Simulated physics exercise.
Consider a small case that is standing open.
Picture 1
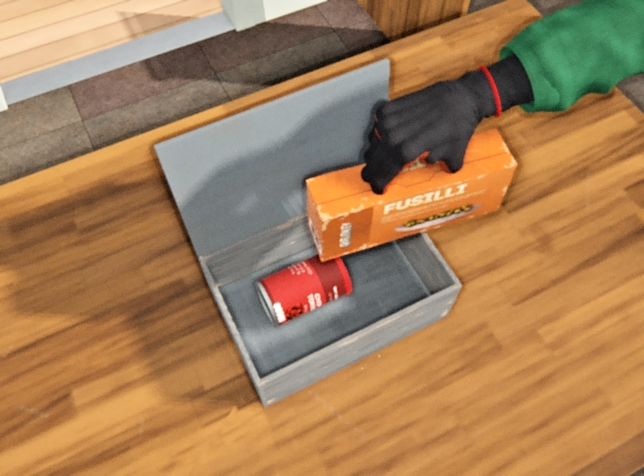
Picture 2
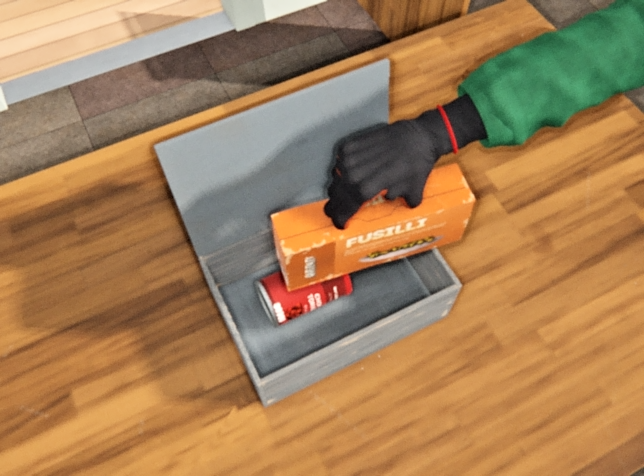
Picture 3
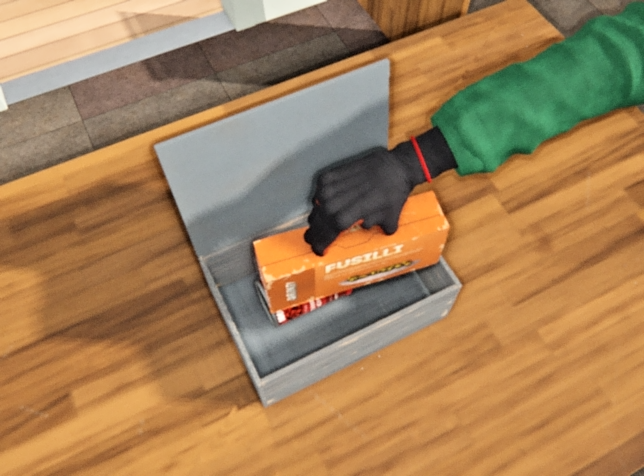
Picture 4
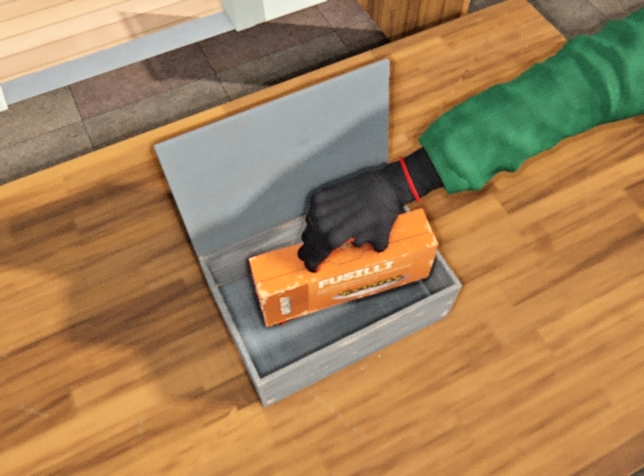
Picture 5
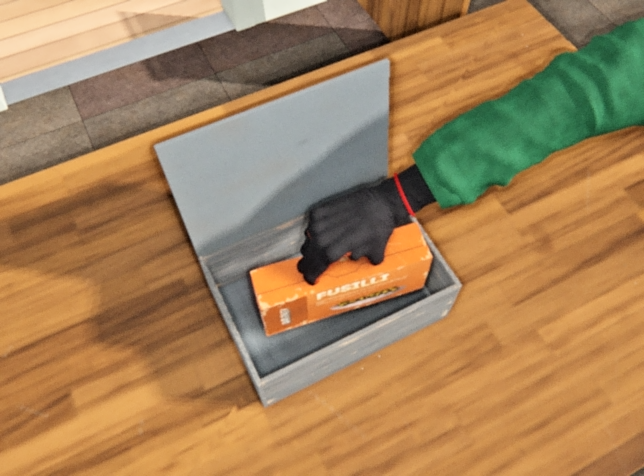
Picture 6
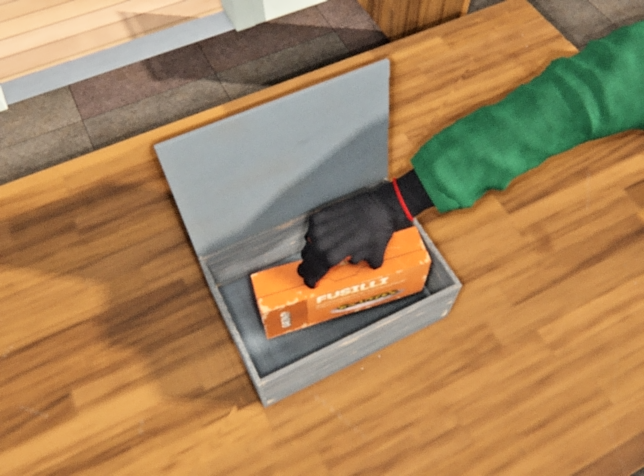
At the start, a black-gloved hand in a green sleeve holds an orange carton above an open gray case with a red tin inside. The hand moves the carton left and down, gradually covering the tin from view, then lowers it slightly further into the case, still gripping it.
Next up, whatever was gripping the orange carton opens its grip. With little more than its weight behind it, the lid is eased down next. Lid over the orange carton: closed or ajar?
Closed.
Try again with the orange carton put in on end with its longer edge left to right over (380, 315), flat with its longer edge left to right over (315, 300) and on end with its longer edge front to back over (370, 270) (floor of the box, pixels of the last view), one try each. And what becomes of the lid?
First try: It stays ajar; second try: It closes; third try: It is held up.
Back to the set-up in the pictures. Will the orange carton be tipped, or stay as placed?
Well, it stays just as set.
Then, 0.30 s past the last view, orange carton displaced a little near (346, 313); red tin displaced a little.
Then, 1.30 s past the last view, lid 76° above the rim; orange carton displaced a little near (344, 313); red tin displaced a little.
Then, 1.70 s past the last view, lid 44° above the rim; orange carton displaced a little near (344, 313); red tin displaced a little.
Then, 2.00 s past the last view, lid 12° above the rim; orange carton displaced a little near (344, 313); red tin displaced a little.
Finally, lid shut; moved from the start, orange carton; red tin still in place. Final places as the last picture's camera would see them, orange carton near (344, 313).
